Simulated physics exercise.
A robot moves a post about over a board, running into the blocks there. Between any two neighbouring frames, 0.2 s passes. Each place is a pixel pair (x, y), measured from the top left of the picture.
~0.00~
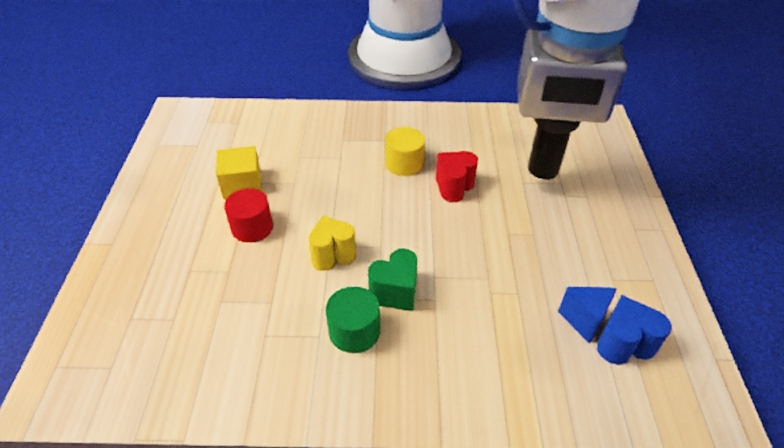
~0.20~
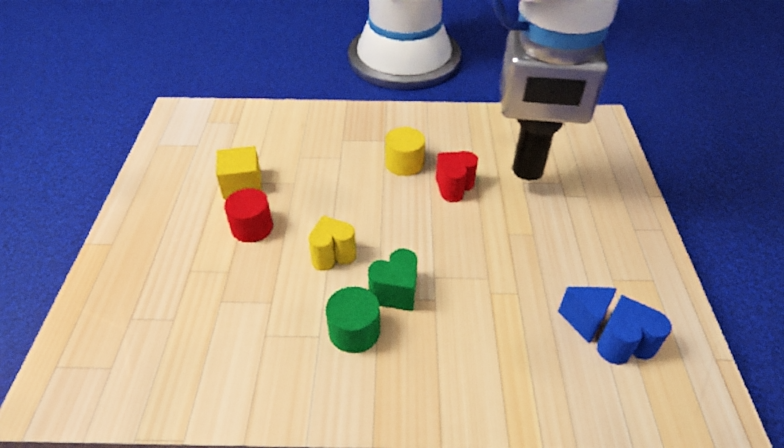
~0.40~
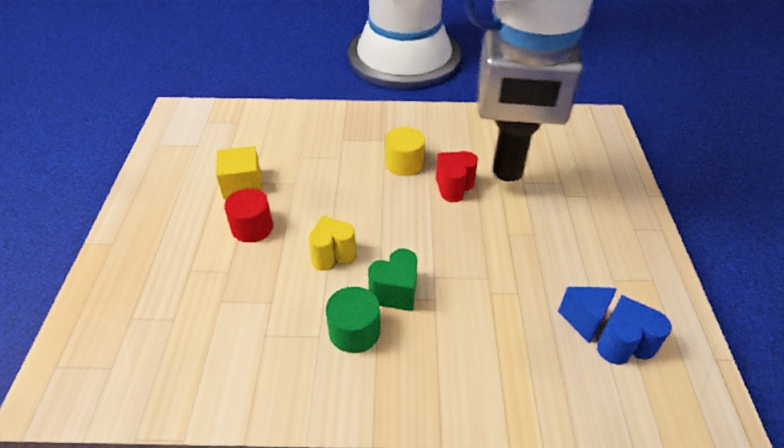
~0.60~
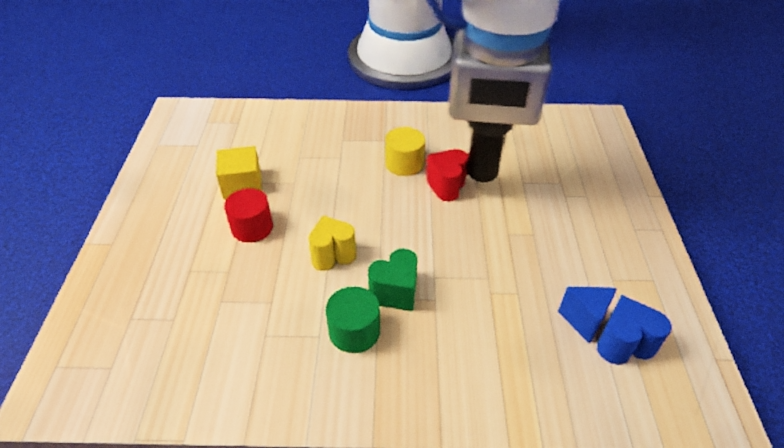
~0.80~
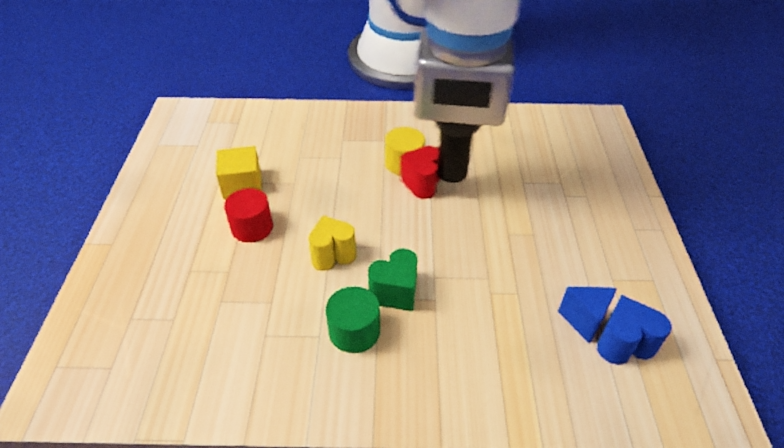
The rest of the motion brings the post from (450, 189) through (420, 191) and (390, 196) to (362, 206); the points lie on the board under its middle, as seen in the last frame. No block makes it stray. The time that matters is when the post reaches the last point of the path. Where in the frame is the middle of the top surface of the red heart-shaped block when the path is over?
I'd expect the centre of its top face to be at (359, 158).
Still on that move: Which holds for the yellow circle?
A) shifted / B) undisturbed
A - shifted.
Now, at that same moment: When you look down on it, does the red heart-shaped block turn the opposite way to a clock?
Answer: No.
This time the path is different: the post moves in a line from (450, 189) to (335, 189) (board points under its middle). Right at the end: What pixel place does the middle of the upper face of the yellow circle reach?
The spot you're after is about (389, 132) in the image.
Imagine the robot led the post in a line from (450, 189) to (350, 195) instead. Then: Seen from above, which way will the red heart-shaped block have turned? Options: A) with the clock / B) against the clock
Correct choice: A.
On the path given first. Halfway along, post at (405, 176); yellow circle at (392, 134); red heart-shaped block at (379, 159), turned 10° clockwise.
At the end, post at (362, 189); yellow heart-shaped block unmoved; yellow circle at (392, 134); red heart-shaped block at (359, 158), turned 55° clockwise.
